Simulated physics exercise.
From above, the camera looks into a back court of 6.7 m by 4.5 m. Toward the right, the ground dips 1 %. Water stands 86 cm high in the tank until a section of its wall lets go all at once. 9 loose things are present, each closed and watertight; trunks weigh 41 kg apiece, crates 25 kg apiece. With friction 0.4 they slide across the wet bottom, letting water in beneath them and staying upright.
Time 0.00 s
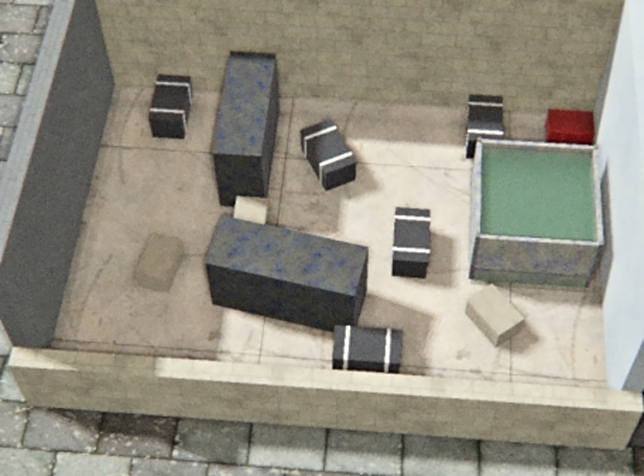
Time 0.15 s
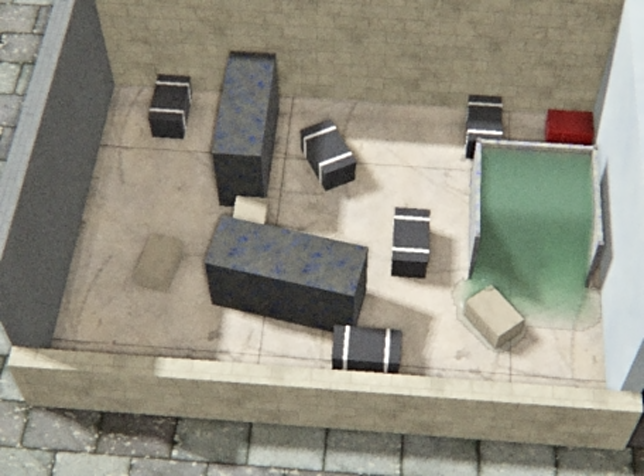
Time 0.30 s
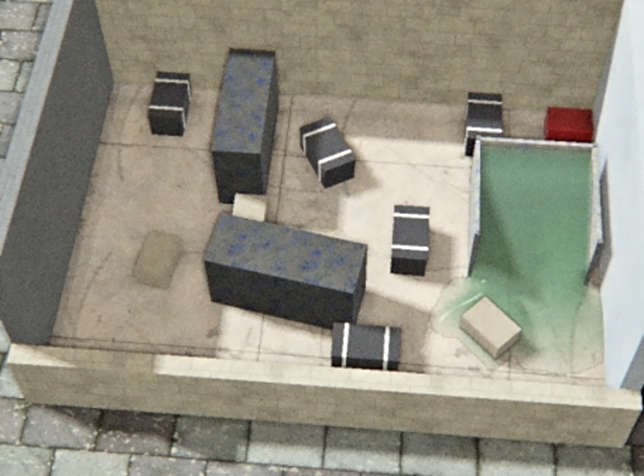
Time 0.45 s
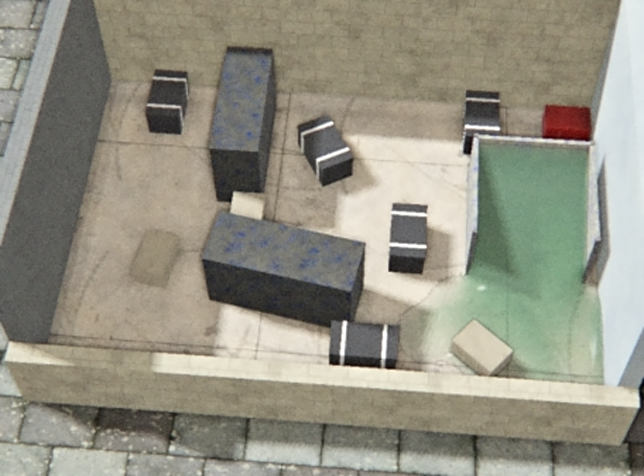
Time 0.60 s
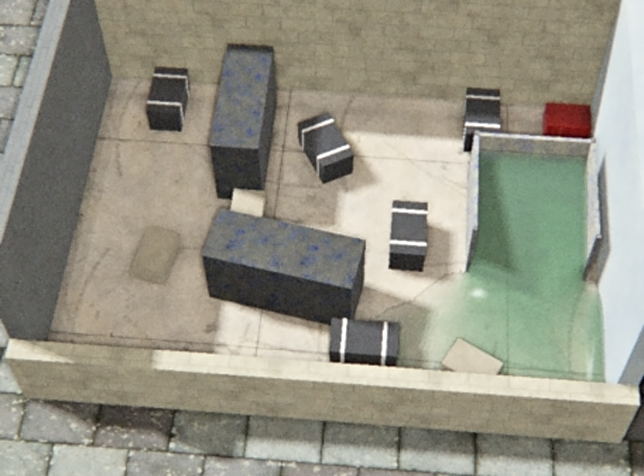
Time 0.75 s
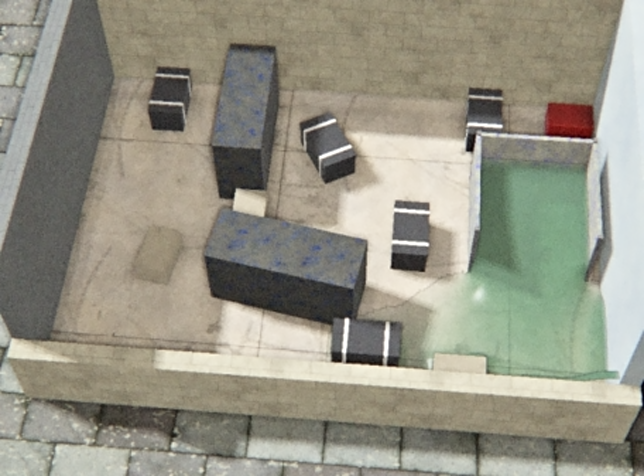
Green water spreading from an open-fronted tank across a walled court, pushing a pale block toward the near wall.
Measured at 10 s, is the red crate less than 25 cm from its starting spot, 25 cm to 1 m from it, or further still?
It remains in place.
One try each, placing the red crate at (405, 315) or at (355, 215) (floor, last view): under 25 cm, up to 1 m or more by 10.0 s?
Taken in turn, it is carried a long way and then glides a modest way.
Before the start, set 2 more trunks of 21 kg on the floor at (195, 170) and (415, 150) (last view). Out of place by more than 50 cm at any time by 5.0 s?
First not far enough, second not far enough.
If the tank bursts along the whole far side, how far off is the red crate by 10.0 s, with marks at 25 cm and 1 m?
In that scenario the red crate would have been washed far off.
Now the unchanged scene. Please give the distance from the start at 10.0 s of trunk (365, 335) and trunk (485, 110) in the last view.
In that order: 350 cm, 0 cm.
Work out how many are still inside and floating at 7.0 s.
Tally: 0 of them.
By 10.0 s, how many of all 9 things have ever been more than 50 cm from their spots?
Count: 2.
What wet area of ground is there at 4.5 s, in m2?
Near 24 m2 in all.
After 2.0 s the red crate is near (571, 115), 0.0 m from its start, aground; 1 afloat.
After 4.5 s the red crate is near (570, 115), 0.0 m from its start, aground; 1 afloat.
After 7.0 s the red crate is near (570, 115), 0.0 m from its start, aground; 0 afloat.
After 10.0 s the red crate is near (568, 117), 0.1 m from its start, aground; 0 afloat.
